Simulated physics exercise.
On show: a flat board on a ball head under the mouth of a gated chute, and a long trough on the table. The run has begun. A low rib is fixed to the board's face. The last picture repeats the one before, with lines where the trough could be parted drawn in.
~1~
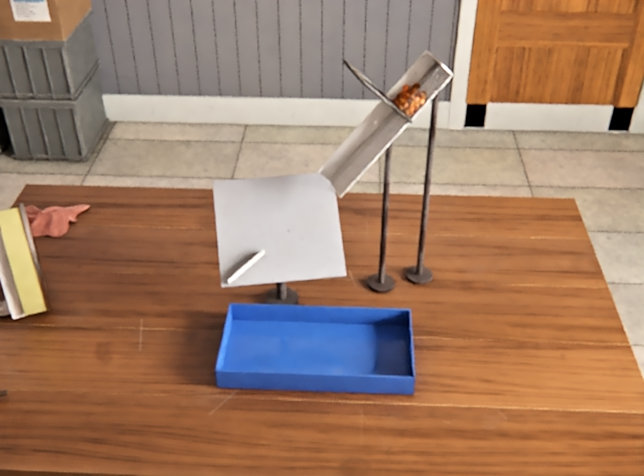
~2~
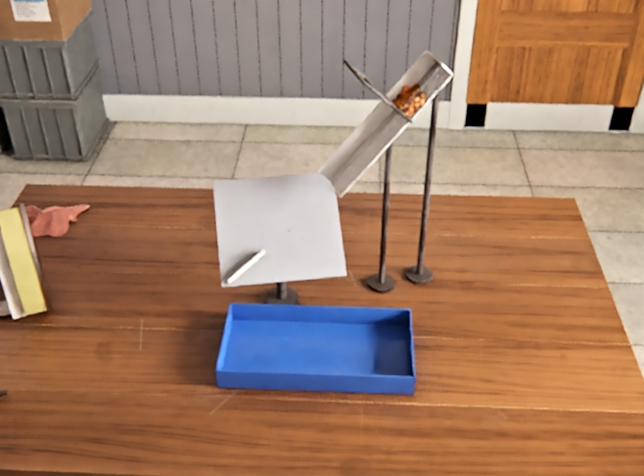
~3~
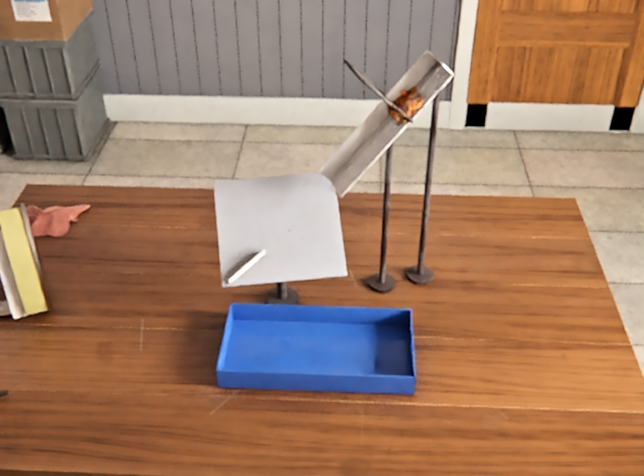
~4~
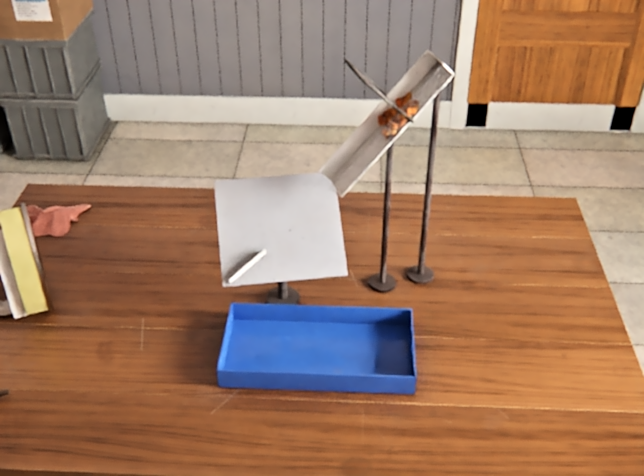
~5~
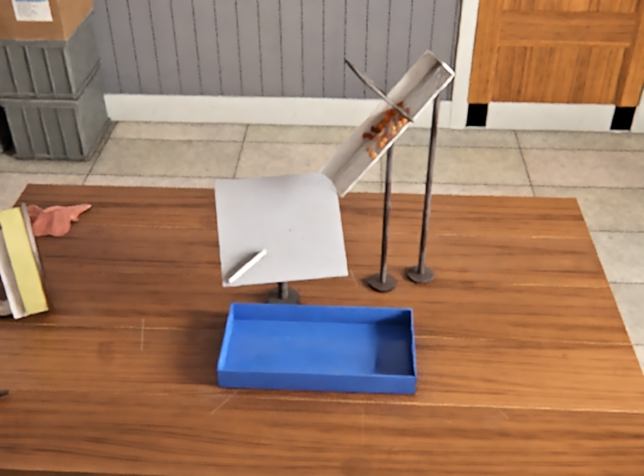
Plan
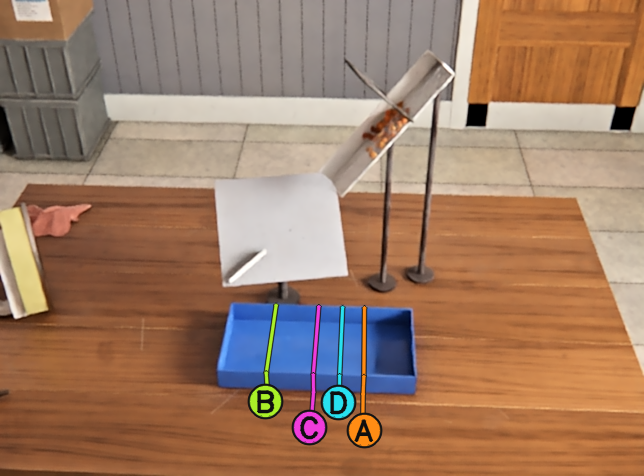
A small clump of orange-brown bits sat high in a sloping metal chute, then slid partway down it, stretching out a little, while the tilted gray board and empty blue tray below stayed still.
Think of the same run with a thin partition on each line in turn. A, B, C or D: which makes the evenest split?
Use line B.
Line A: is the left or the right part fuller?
The left side.
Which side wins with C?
Left.
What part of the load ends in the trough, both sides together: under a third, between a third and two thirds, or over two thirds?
About that: Over two thirds.
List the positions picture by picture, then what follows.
Load behind the gate at (406, 100), bits of cat kibble; lip of the chute at (334, 189), sloping fairly steeply, in the first picture.
Middle of the board at (279, 228), tilted fairly steeply; middle of its low edge at (285, 281); of its high edge at (274, 176), in the second picture.
Front corners of the trough at (217, 370) and (415, 377), empty; front of the load at (398, 124), in the third picture.
Middle of the load at (394, 114); its front at (387, 137), about a quarter of the way to the lip; rib from (265, 250) to (230, 280), in the fourth picture.
Middle of the load at (391, 129); its front at (371, 154), about half of the way to the lip, in the fifth picture.
On the marked copy, line A crosses the front rim at (363, 375); line B crosses the front rim at (266, 372); line C crosses the front rim at (313, 373); line D crosses the front rim at (339, 374).
With A, of what is caught, all on the left of the divider, none on the right.
With B, of what is caught, about half on the left of the divider, about half on the right.
With C, of what is caught, nearly all on the left of the divider, a stray few on the right.
With D, of what is caught, all on the left of the divider, none on the right.
